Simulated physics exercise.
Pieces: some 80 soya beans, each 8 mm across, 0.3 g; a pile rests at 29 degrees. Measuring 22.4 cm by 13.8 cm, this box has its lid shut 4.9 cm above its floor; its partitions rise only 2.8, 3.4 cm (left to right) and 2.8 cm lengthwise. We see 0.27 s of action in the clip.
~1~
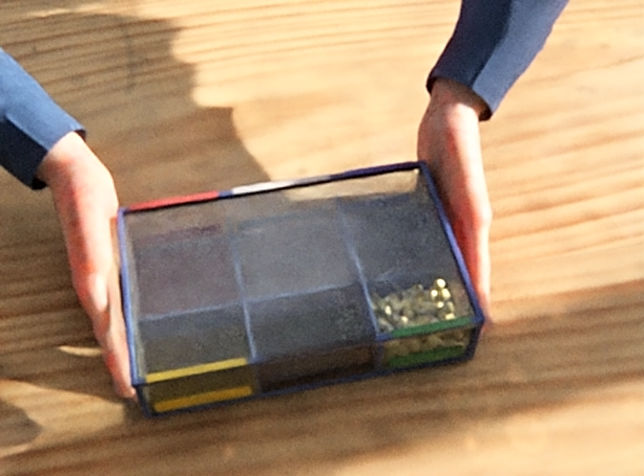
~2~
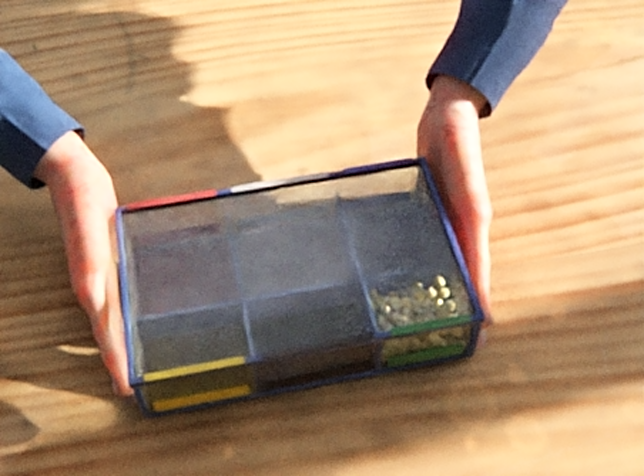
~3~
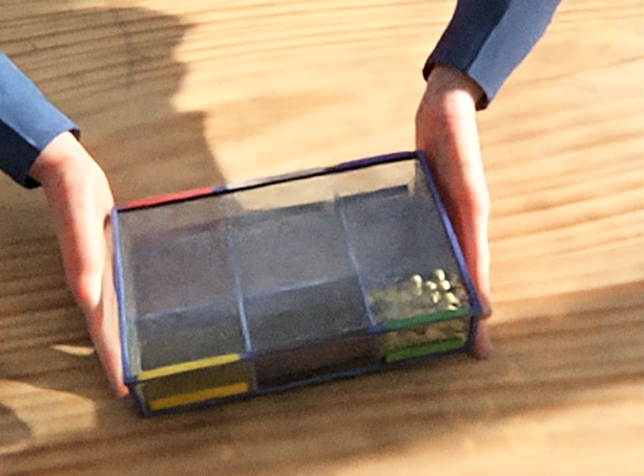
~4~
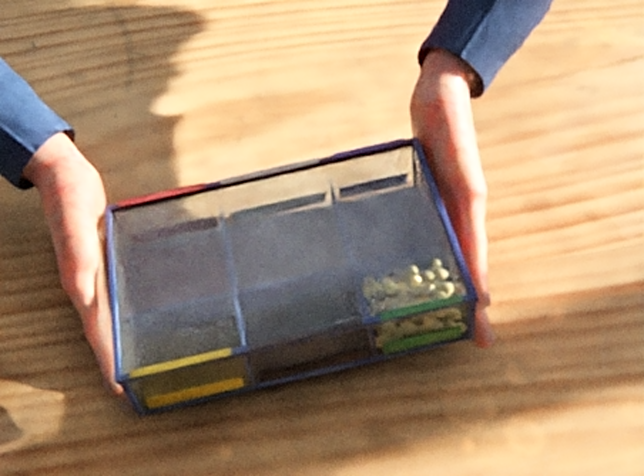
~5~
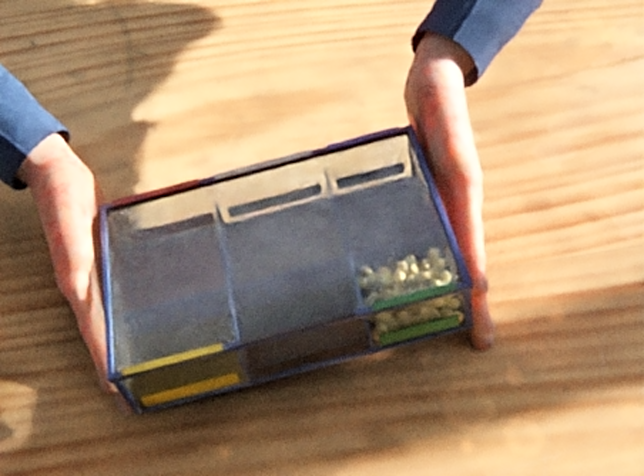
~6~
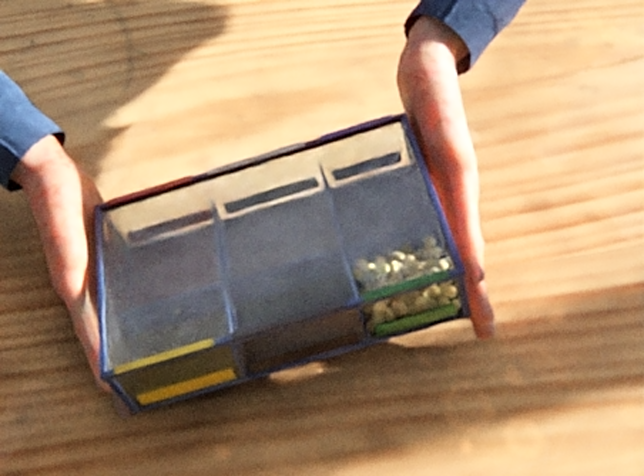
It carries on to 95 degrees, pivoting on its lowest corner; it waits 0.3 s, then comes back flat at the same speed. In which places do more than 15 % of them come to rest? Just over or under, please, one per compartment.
Red compartment: Over, blue compartment: Under, green compartment: Over, yellow compartment: Under, white compartment: Under, black compartment: Under.
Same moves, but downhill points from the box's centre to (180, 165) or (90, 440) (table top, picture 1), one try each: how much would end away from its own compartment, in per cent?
About 85 per cent on the first try and 25 per cent on the second.
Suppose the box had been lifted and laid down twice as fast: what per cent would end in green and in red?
Then green would get 35 per cent, while red would get 50 per cent.
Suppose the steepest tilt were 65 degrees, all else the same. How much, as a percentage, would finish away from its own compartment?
Roughly 0 percent would.
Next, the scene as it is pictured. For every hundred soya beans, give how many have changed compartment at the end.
About 60 percent of it.
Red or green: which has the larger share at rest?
It's the red one that holds more.
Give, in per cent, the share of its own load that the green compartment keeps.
I'd put it at roughly 40 per cent.
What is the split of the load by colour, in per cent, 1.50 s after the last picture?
Red = 10, blue = 5, green = 60, yellow = 0, white = 10, black = 10 (per cent).
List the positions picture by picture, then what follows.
The first picture shows box tilt 0 degrees, front corners at (137, 381) and (477, 319); green 100 %.
The second picture shows box tilt 1 degrees, front corners at (135, 380) and (477, 316).
The third picture shows box tilt 3 degrees, front corners at (129, 379) and (475, 309).
The fourth picture shows box tilt 6 degrees, front corners at (122, 376) and (470, 296), lowest corner left back.
The fifth picture shows box tilt 10 degrees, front corners at (115, 375) and (465, 284), lowest corner left back.
The sixth picture shows box tilt 13 degrees, front corners at (107, 373) and (457, 271), lowest corner left back; green 100 %.
Then, 1.50 s after the last picture, tilt 95 degrees; red 10 %, blue 5 %, green 60 %, white 10 %, black 10 %.
Then, 2.50 s after the last picture, tilt 48 degrees; red 60 %, green 40 %.
Then, 3.49 s after the last picture, tilt 0 degrees; red 60 %, green 40 %.
In the end, red 60 %, blue 0 %, green 40 %, yellow 0 %, white 0 %, black 0 %.
